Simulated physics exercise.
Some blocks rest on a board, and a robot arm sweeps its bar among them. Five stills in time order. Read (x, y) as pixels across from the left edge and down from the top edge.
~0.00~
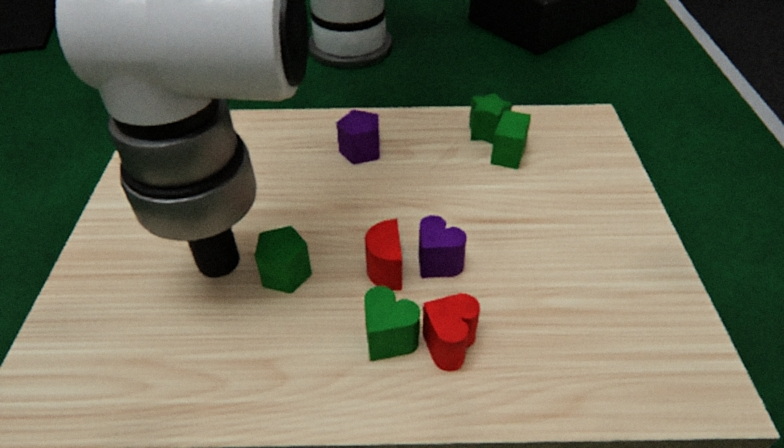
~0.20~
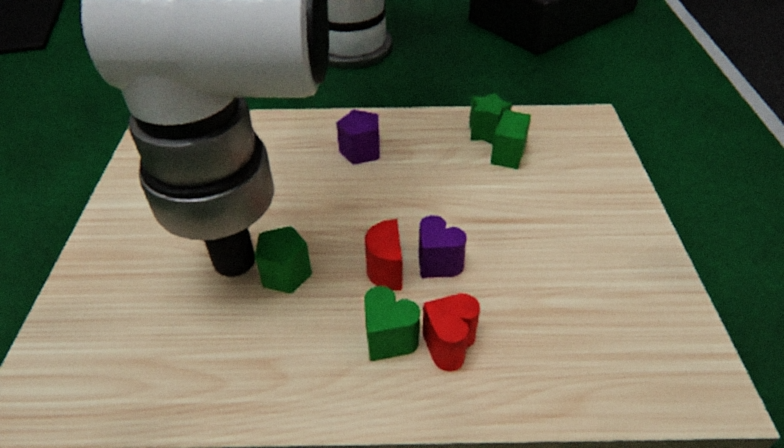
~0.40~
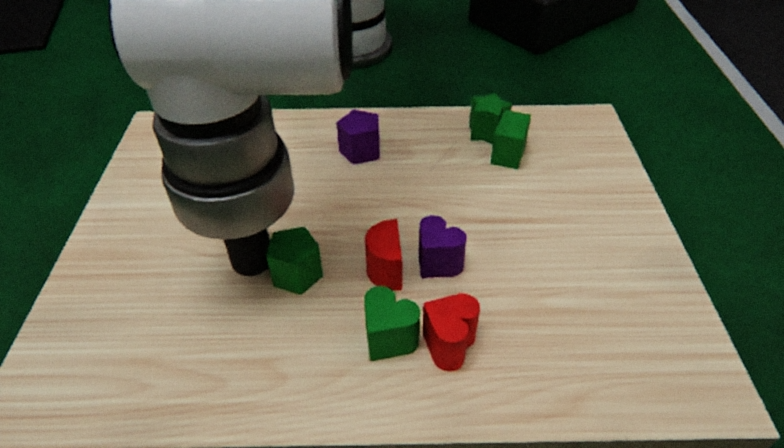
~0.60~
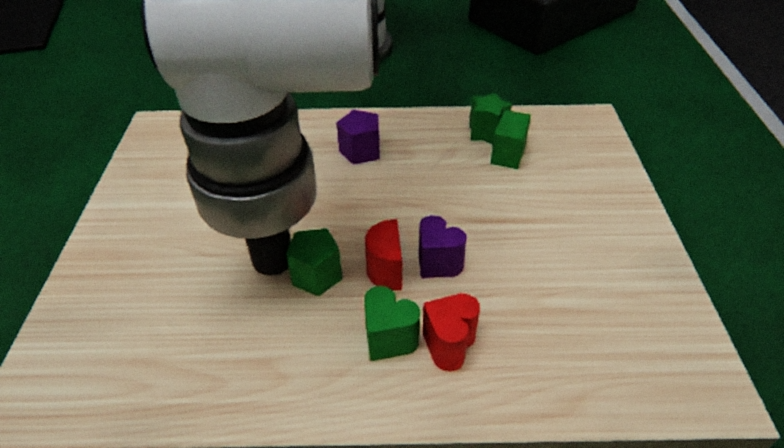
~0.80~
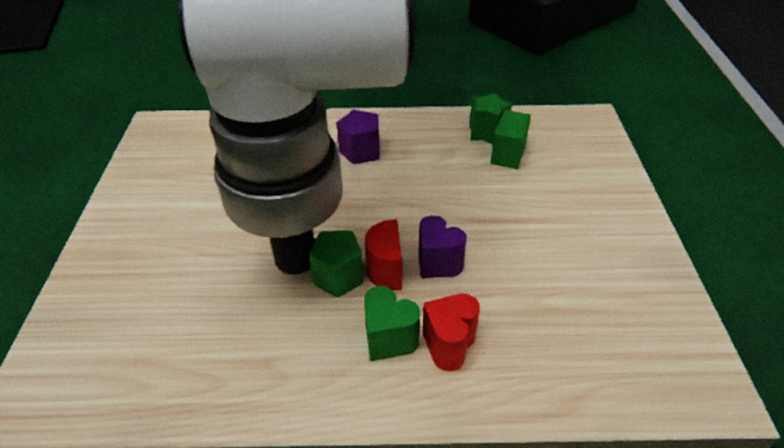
At the start, a robot arm holds its dark bar just left of a green pentagon block on a wooden board scattered with green, red and purple blocks. The bar moves right, meets the pentagon and pushes it rightward up close to the red D-shaped block, while the other blocks stay still.
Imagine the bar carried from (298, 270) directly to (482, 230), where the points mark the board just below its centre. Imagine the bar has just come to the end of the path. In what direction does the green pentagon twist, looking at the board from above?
Top view: Clockwise.
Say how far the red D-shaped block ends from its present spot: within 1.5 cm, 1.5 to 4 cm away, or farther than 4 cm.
The red D-shaped block ends up quite far away, over 4 cm.
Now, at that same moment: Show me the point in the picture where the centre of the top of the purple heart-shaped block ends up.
When the path ends, it will be at (484, 236).
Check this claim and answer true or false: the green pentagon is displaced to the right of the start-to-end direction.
This is true.
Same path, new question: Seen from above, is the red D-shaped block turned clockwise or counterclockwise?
It goes round opposite to clock hands.
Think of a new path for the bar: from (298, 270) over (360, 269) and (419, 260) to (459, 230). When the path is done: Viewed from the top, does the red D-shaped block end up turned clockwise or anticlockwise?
Answer: Against the clock.
On the path given first. One third of the way, bar (362, 247); green pentagon (385, 253), turned 35° clockwise; red D-shaped block (432, 247), turned 30° anticlockwise; purple heart-shaped block (459, 232), turned 30° anticlockwise.
Two thirds of the way, bar (424, 233); green pentagon (388, 256), turned 50° clockwise; red D-shaped block (437, 250), turned 35° anticlockwise; purple heart-shaped block (465, 233), turned 30° anticlockwise.
At the end, bar (483, 220); green pentagon (388, 256), turned 50° clockwise; red D-shaped block (437, 250), turned 35° anticlockwise; green heart-shaped block in place; purple heart-shaped block (484, 236), turned 20° clockwise.
